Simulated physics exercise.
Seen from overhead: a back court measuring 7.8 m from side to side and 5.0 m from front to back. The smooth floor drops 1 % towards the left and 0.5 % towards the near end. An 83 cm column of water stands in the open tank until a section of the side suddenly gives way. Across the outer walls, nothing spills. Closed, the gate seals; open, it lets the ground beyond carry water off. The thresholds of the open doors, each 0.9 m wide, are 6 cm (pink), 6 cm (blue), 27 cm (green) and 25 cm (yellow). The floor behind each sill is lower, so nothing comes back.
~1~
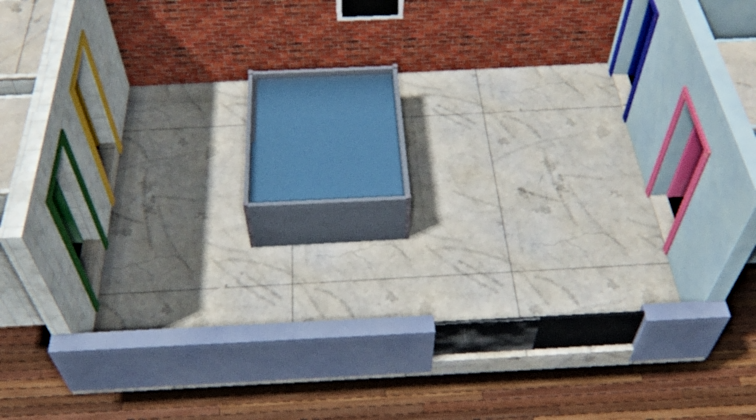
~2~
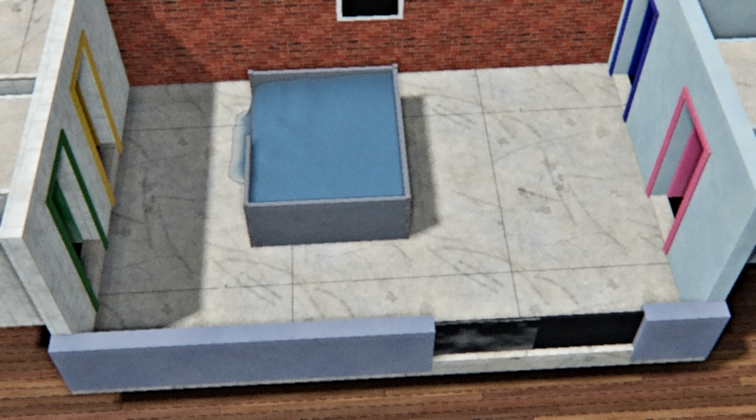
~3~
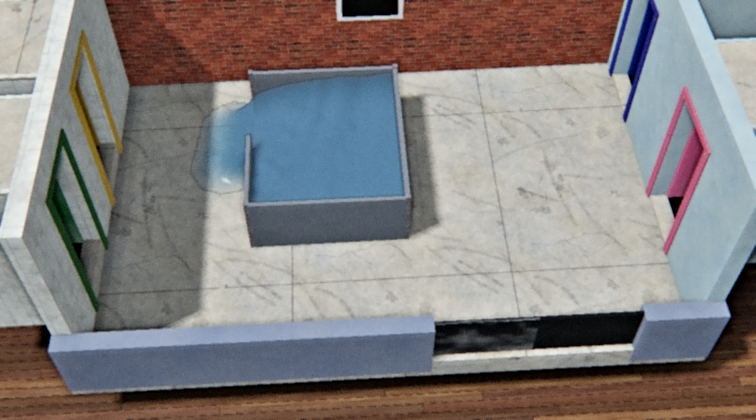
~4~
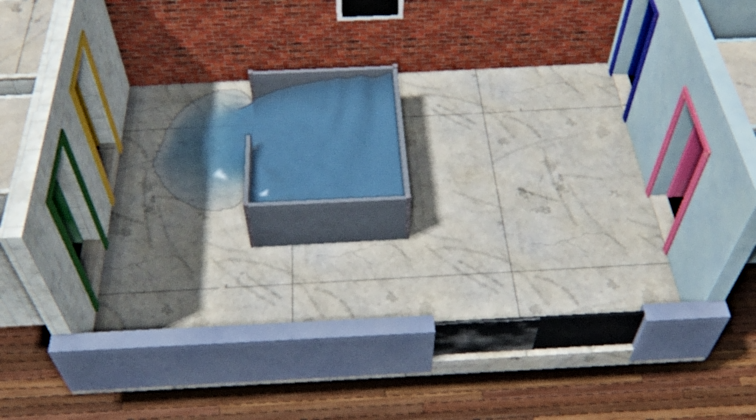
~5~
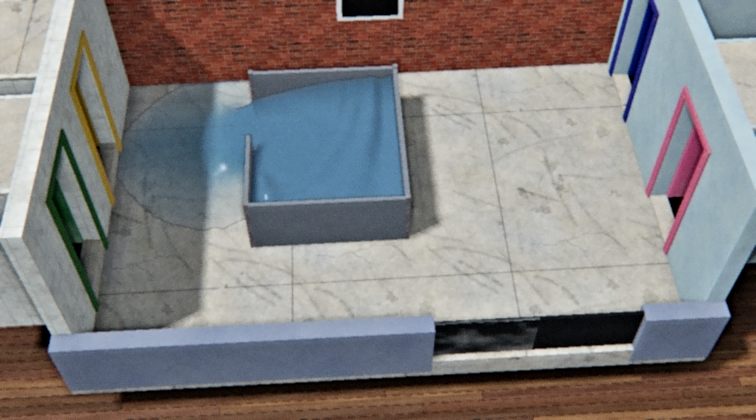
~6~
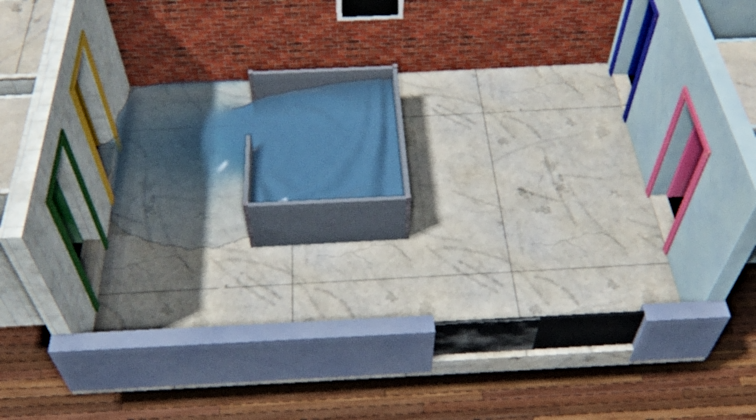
Water poured out through a gap in the left side of a still, full open tank and spread in a widening sheet across the pale floor, reaching the wall with the yellow door.
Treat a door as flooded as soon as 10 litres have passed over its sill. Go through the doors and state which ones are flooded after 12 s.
Going through them: The pink door counts as flooded; the blue door counts as flooded; the green door does not count as flooded; the yellow door counts as flooded.
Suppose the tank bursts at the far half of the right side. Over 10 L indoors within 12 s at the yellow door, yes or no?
Well, at yellow it would be too little.
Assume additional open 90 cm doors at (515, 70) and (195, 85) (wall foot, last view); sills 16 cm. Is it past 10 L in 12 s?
Door 1: Lower; door 2: Higher.
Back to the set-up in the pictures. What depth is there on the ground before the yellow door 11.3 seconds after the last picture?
It's some 11.0 centimetres deep.
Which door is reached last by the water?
It would be the pink one.
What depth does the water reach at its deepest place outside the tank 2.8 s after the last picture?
Some 40 cm deep.
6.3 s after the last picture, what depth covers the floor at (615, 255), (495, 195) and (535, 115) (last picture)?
Spot one 5 cm, spot two 2 cm, spot three 3 cm.
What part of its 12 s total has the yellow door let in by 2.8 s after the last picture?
Roughly 90 percent is in by then.
Then, 0.7 s after the last picture water covers 20 % of the floor and is deepest (69 cm) near (130, 94); pink door not reached, blue door not reached, green door 12 cm at the sill, 0 L in, yellow door 46 cm at the sill, 54 L in.
Then, 1.5 s after the last picture water covers 25 % of the floor and is deepest (50 cm) near (135, 135); pink door not reached, blue door not reached, green door 12 cm at the sill, 0 L in, yellow door 46 cm at the sill, 155 L in.
Then, 2.8 s after the last picture water covers 45 % of the floor and is deepest (40 cm) near (89, 364); pink door not reached, blue door not reached, green door 15 cm at the sill, 0 L in, yellow door 35 cm at the sill, 249 L in.
Then, 6.3 s after the last picture water covers 95 % of the floor and is deepest (25 cm) near (89, 364); pink door 17 cm at the sill, 25 L in, blue door 11 cm at the sill, 59 L in, green door 15 cm at the sill, 0 L in, yellow door 19 cm at the sill, 280 L in.
Then, 11.3 s after the last picture water covers 100 % of the floor and is deepest (16 cm) near (405, 147); pink door 10 cm at the sill, 149 L in, blue door 10 cm at the sill, 103 L in, green door 12 cm at the sill, 0 L in, yellow door 11 cm at the sill, 280 L in.
